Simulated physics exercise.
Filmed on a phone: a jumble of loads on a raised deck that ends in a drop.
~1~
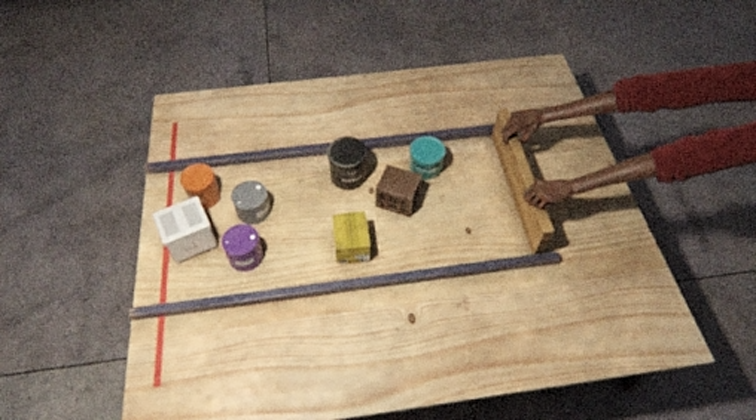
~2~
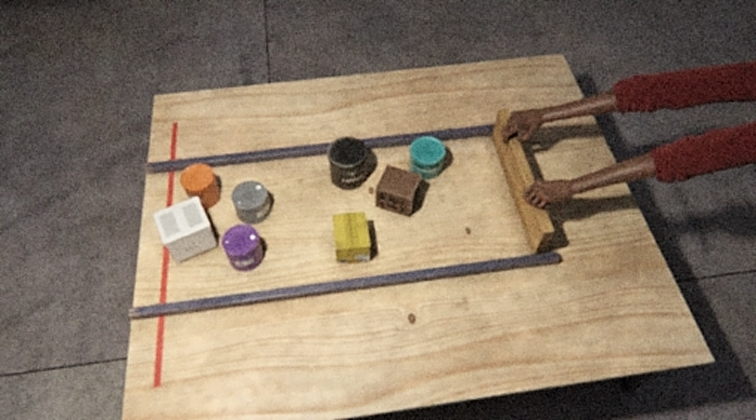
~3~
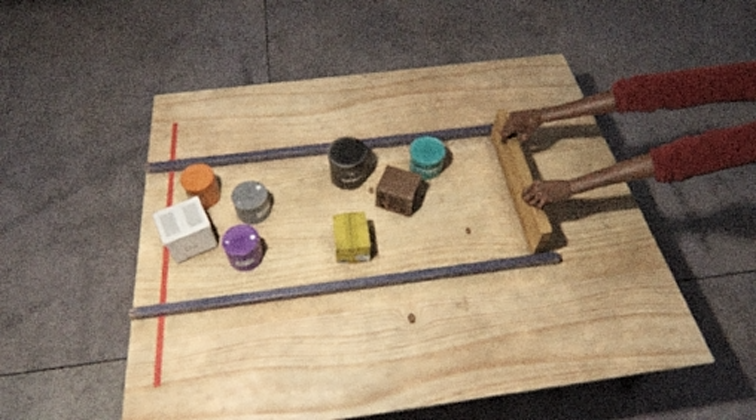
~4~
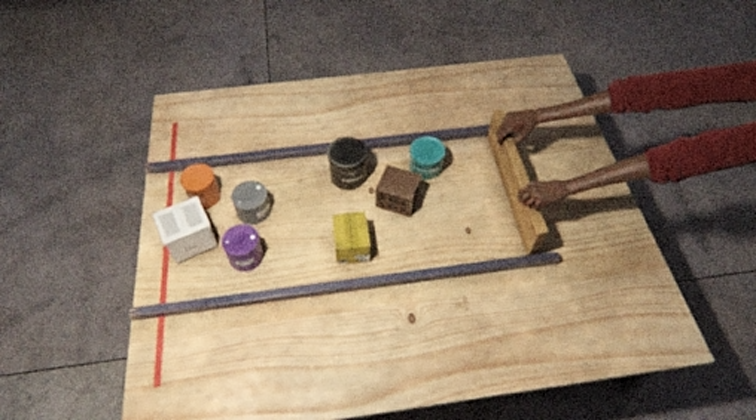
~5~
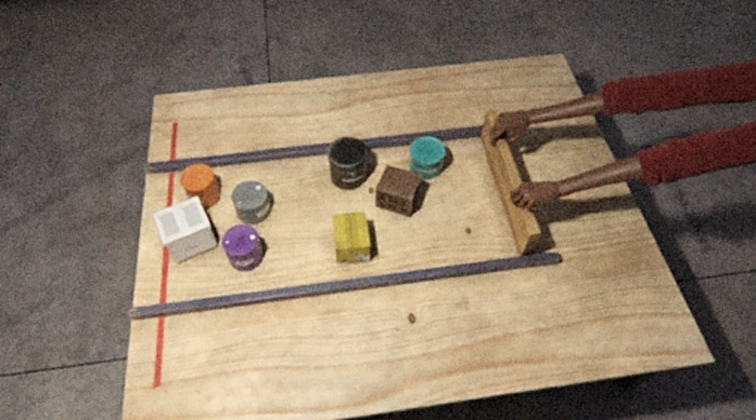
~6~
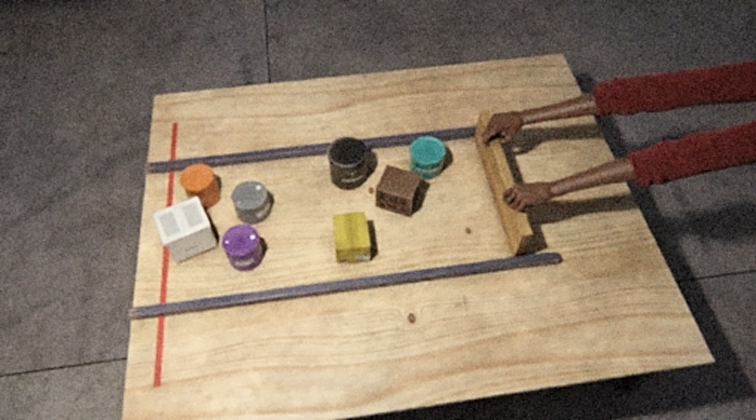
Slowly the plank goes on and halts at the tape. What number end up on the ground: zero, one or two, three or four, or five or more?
Outcome: The number that fall off is five or more.
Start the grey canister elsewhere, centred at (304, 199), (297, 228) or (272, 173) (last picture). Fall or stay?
In turn it drops off; tumbles off; tumbles off.
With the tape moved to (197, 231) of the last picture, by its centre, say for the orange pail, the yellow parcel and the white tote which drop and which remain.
The orange pail goes over, the yellow parcel stays on, the white tote drops off.
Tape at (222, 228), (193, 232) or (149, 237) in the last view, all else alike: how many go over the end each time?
Try by try, 1, 4 and 8.
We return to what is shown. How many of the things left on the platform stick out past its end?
That would be 3.
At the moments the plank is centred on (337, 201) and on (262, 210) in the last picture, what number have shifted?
The counts are 4 and 8.
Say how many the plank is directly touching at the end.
That makes 3.
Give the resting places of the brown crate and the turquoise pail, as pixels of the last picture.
The brown crate at (143, 230), the turquoise pail at (149, 190).
Soon after, none off yet; white tote at rest near (187, 231); orange pail at rest near (201, 187); purple canister at rest near (243, 248).
At rest, the number that fall off is five or more; fallen, black pail, grey canister, purple canister, orange pail and white tote.
